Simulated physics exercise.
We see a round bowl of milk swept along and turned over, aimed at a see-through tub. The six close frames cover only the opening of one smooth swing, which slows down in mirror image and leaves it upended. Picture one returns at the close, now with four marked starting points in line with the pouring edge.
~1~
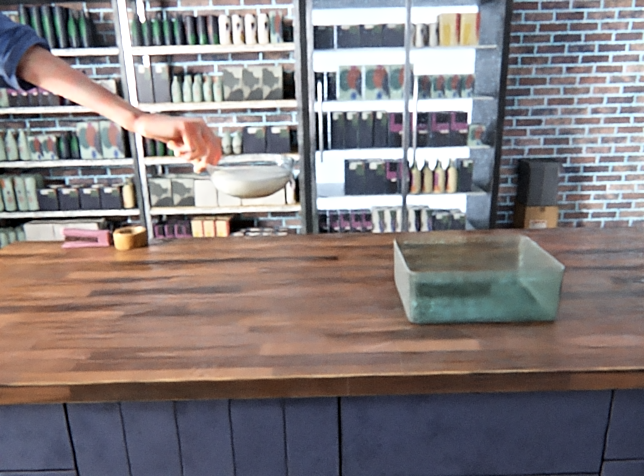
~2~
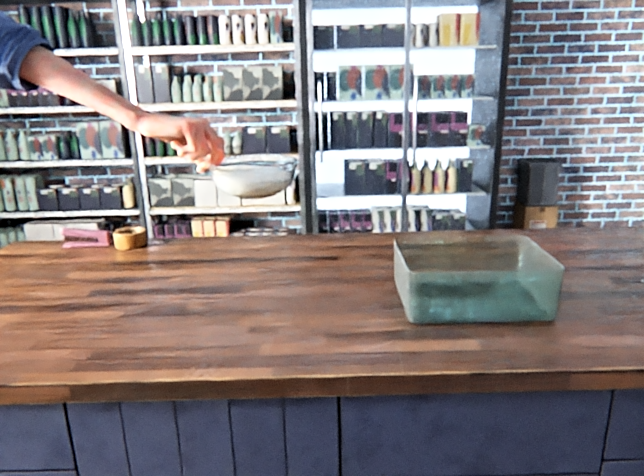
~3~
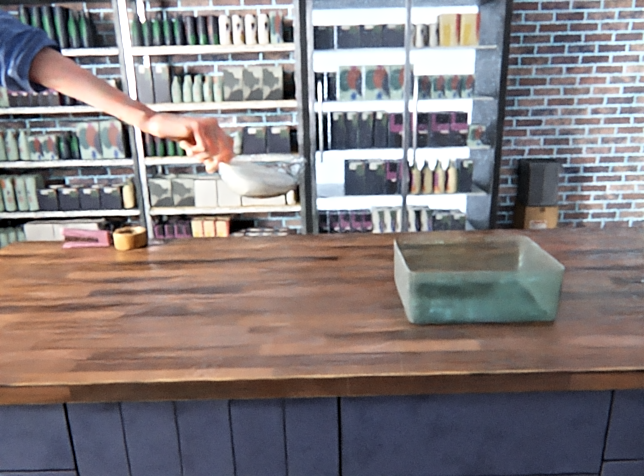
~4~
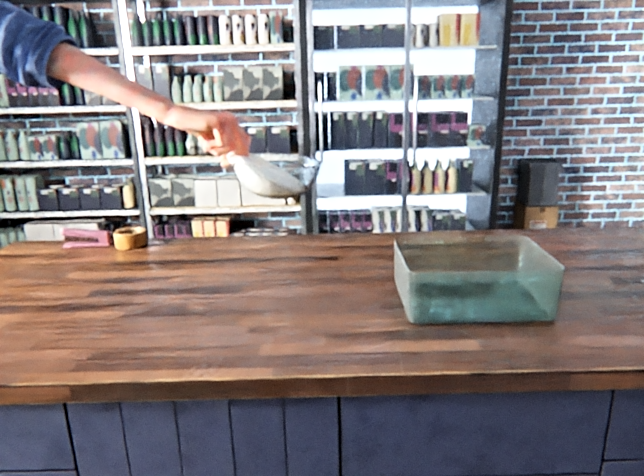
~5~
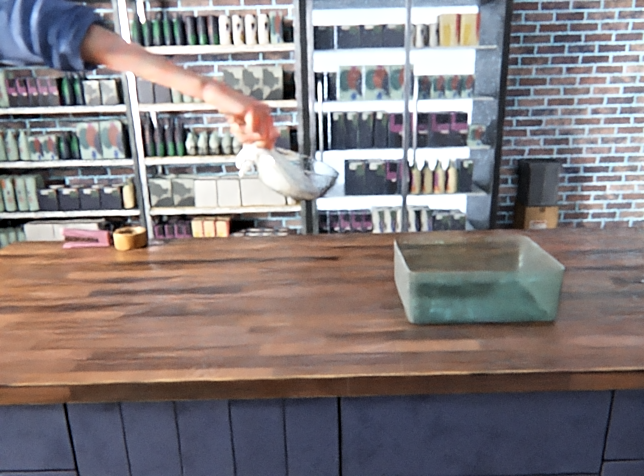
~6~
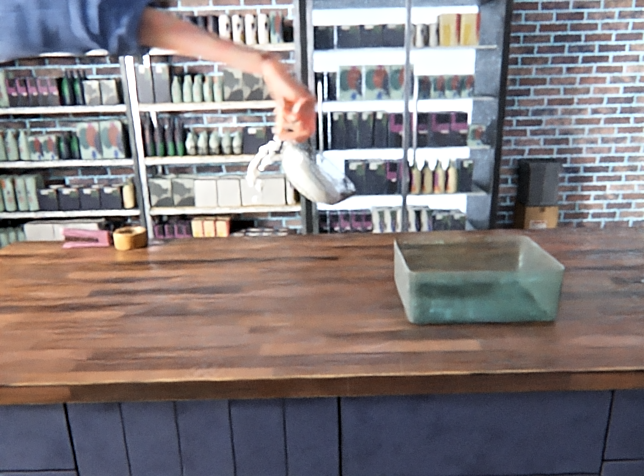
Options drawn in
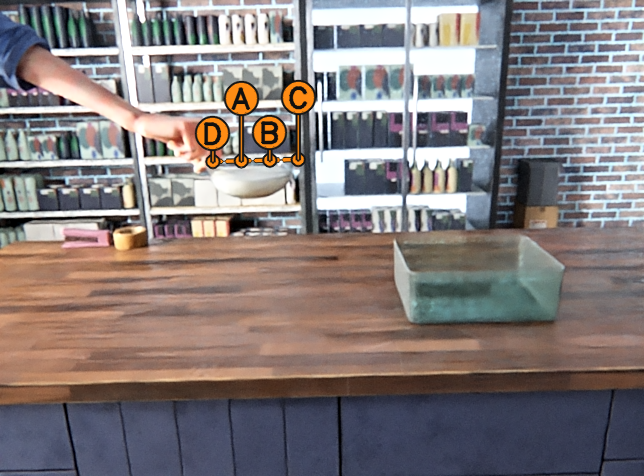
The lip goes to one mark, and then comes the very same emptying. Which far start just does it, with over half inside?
Go for B.
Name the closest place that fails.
That is place A.
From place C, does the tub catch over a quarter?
Yes, it does.
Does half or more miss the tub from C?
No.
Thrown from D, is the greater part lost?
Yes, that goes wrong.
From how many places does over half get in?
Two of them.
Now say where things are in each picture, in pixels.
Upright, lip at (293, 159); tub from (407, 321) to (555, 318); nothing has left yet.
Upright, lip at (296, 159); nothing has left yet.
Upright, lip at (305, 159); nothing has left yet.
Tipped about 5°, lip at (320, 162); milk is over the rim, down to (230, 162).
Tipped about 19°, lip at (339, 173); milk is over the rim, down to (243, 174).
Tipped about 41°, lip at (356, 189); milk is over the rim, down to (255, 200).
On the marked copy, A at (241, 160); B at (269, 160); C at (298, 159); D at (212, 161).
With A, about 21 % lands in the tub, 73 % falls short and 7 % goes beside or beyond.
With B, about 62 % lands in the tub, 20 % falls short and 18 % goes beside or beyond.
With C, about 64 % lands in the tub, 12 % falls short and 25 % goes beside or beyond.
With D, about 0 % lands in the tub, 96 % falls short and 4 % goes beside or beyond.
